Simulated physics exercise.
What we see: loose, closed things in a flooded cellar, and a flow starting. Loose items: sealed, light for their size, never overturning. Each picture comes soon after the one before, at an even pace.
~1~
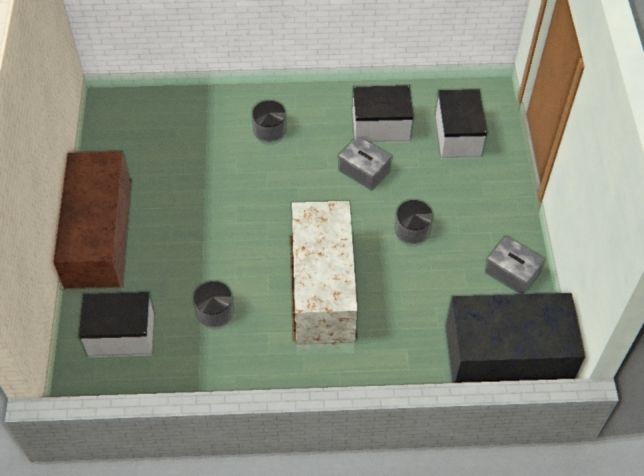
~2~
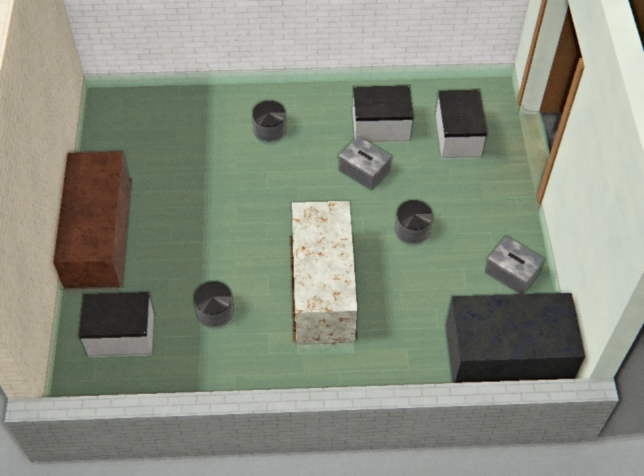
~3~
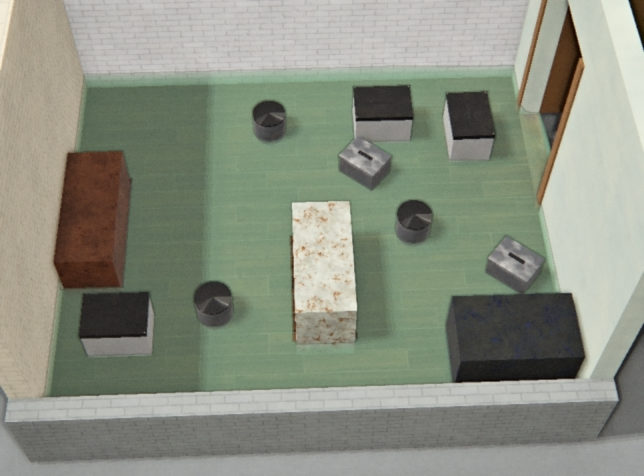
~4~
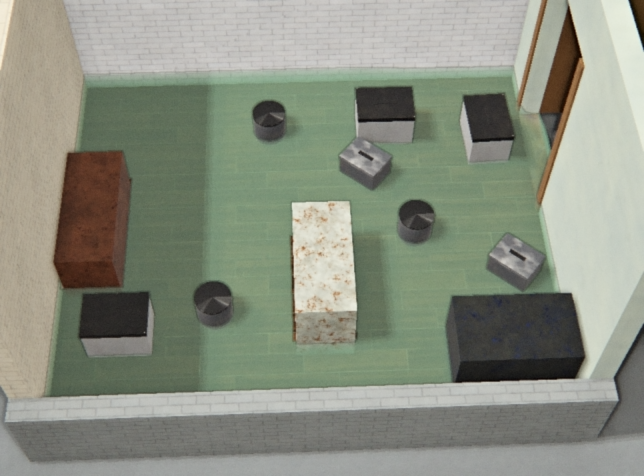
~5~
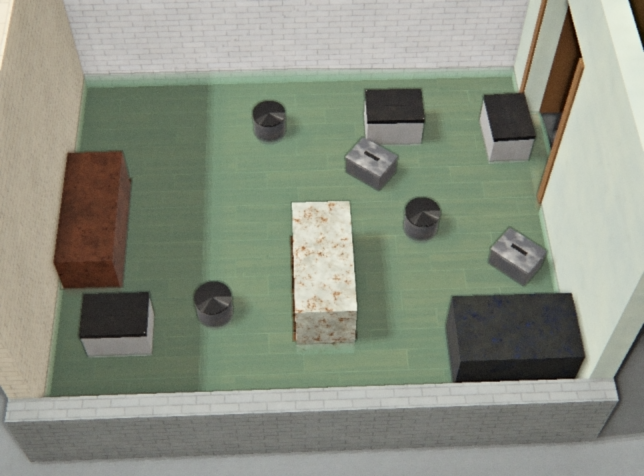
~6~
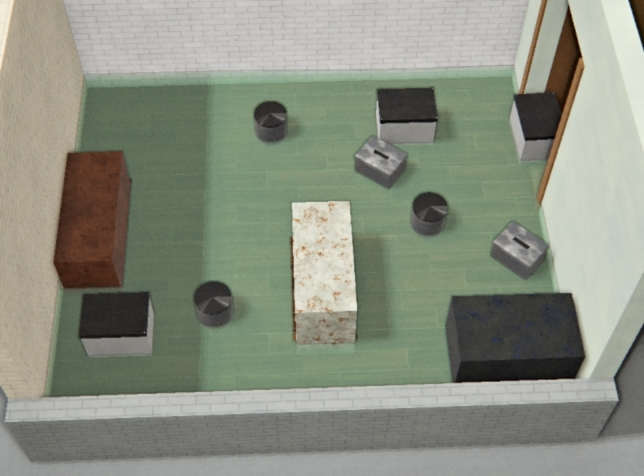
The clip opens on a green-floored room of still boxes and dark cylinders, and a brown door at the right slides open. The nearest black-topped pale box then drifts right to the doorway, while another behind it, the grey slotted boxes and a cylinder shift slightly; the larger blocks stay still.
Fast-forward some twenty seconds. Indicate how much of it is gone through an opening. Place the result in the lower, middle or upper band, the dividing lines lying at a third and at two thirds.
I expect the portion to fall at two thirds or beyond.
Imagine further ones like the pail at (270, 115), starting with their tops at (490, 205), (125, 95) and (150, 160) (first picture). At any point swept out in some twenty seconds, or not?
Outcomes in turn are expelled, not expelled, not expelled.
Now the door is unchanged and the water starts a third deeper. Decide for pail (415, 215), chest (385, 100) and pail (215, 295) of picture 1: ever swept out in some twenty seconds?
Item by item: Exits, exits and retained.
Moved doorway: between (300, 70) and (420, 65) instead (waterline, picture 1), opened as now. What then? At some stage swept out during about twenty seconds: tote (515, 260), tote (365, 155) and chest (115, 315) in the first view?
Remains, escapes, remains.
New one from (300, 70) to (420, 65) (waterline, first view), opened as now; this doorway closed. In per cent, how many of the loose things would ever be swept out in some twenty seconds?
Around 60 in a hundred.
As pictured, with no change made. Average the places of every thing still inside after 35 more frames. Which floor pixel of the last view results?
Somewhere near (229, 276) in the last view.
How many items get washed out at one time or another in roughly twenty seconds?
Count: 6.
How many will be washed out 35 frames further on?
The count is 6.
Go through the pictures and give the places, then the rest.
A chest at (463, 111) floats; a chest at (383, 101) floats; 0 of 8 have shifted, in the first picture.
A chest at (463, 111), afloat; a chest at (383, 101) floats; 0 of 8 have shifted, in the second picture.
A chest at (471, 114), afloat, close to its start; a chest at (383, 102), afloat; 1 of 8 have shifted, in the third picture.
A chest at (489, 116) floats, close to its start; a chest at (385, 102) floats; 1 of 8 have shifted, in the fourth picture.
A chest at (510, 115) floats, a stride from its start; a chest at (395, 104) floats, close to its start; 5 of 8 have shifted, in the fifth picture.
A chest at (540, 114), afloat, a stride from its start; a chest at (407, 104), afloat, close to its start; 5 of 8 have shifted, in the sixth picture.
A moment on, 1 of 8 are out; 7 afloat.
Next, 5 of 8 are out; 3 afloat.
Later, 6 of 8 are out; 2 afloat.
In the end, 6 of 8 are out; 2 afloat.
